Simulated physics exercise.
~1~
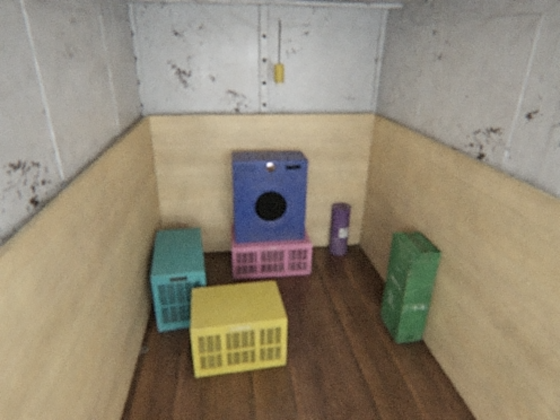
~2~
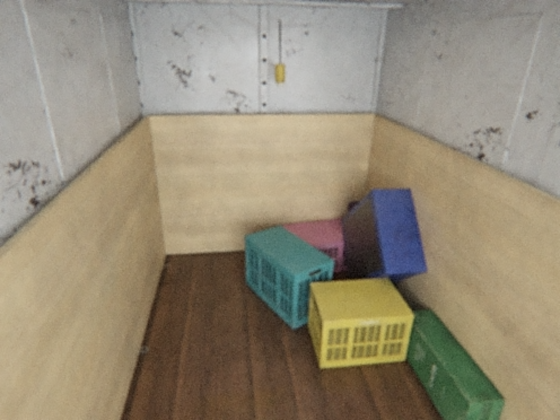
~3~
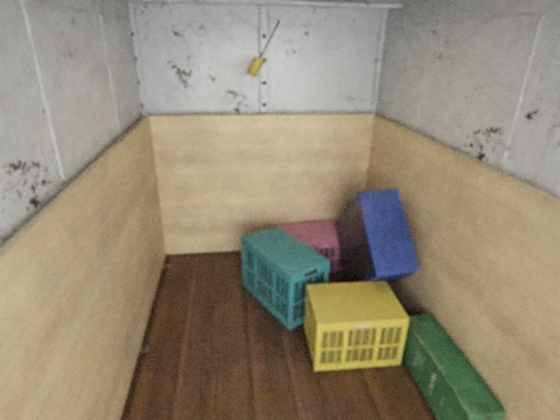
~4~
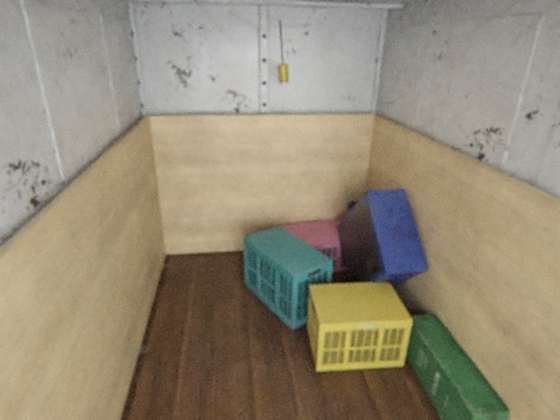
Blue appliance sliding right off a pink crate and leaning in a van, with crates shifting right and green box toppling.
